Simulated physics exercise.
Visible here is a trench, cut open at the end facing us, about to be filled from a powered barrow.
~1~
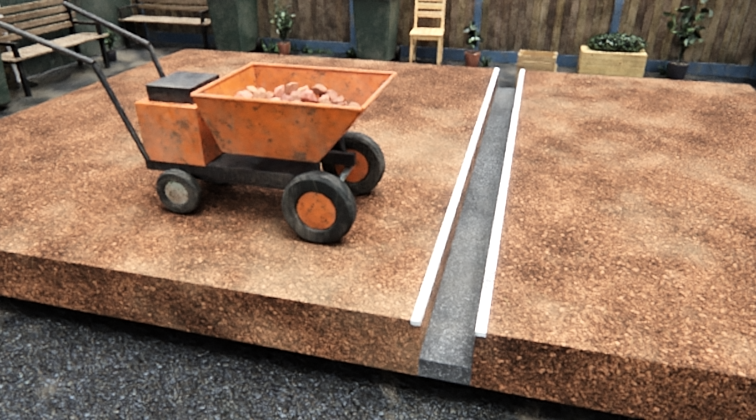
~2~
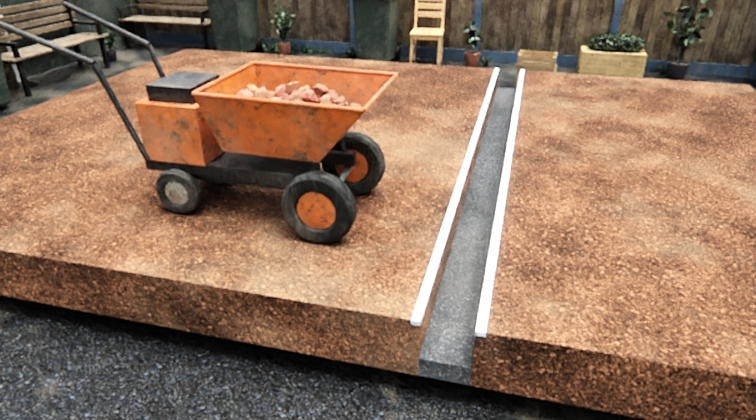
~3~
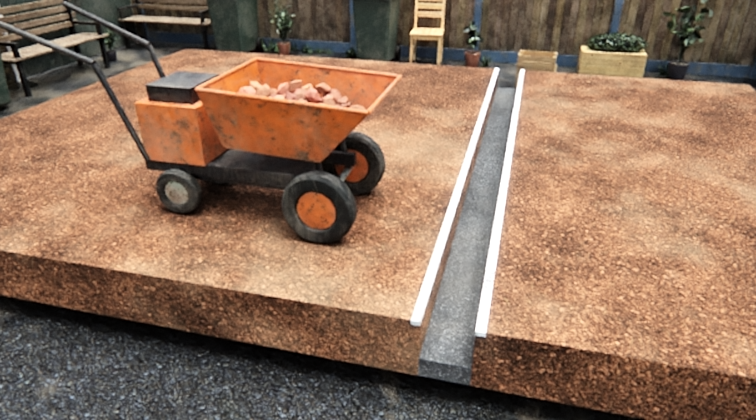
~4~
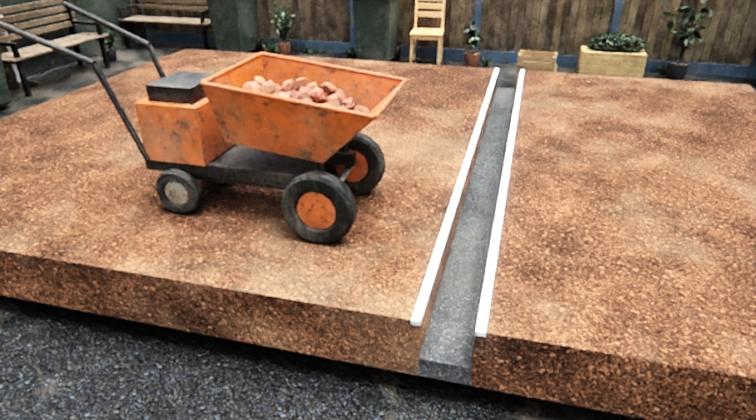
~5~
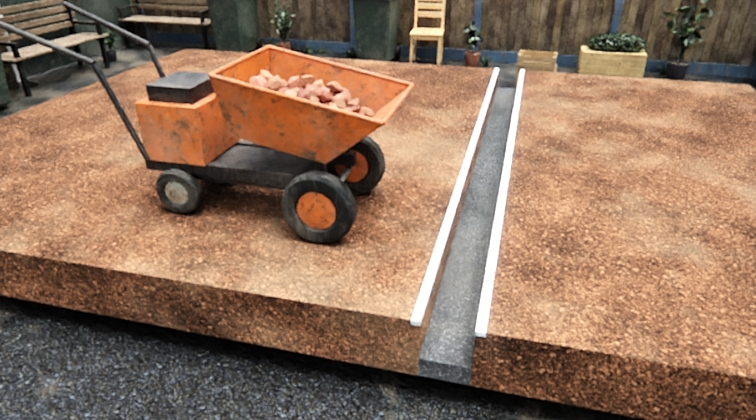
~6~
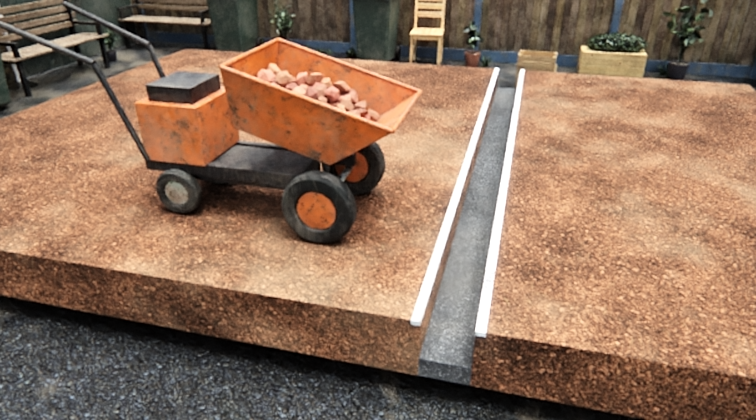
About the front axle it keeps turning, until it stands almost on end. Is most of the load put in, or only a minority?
Trench gets most.
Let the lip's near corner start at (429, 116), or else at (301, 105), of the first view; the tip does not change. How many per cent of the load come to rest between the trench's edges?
0 % and 20 %.
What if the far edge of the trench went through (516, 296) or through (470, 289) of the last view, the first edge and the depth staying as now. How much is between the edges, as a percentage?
The first try comes out at 90 percent and the second at 50 percent.
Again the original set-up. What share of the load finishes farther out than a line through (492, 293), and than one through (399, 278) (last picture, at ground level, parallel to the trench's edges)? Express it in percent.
Estimate, first then second: 0 %, 80 %.
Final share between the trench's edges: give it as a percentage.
That share is close to 80 %.
Just after the last frame, skip tipped steeply; every one in the skip.
A moment on, skip tipped right over; almost all in the skip; just a few short of the trench; about a tenth in or heaped over the trench.
Further on, skip tipped right over; roughly a quarter in the skip; just a few short of the trench; roughly two thirds in or heaped over the trench; just a few beyond it.
When it is over, skip tipped right over; about a tenth in the skip; just a few short of the trench; the larger part in or heaped over the trench; just a few beyond it.
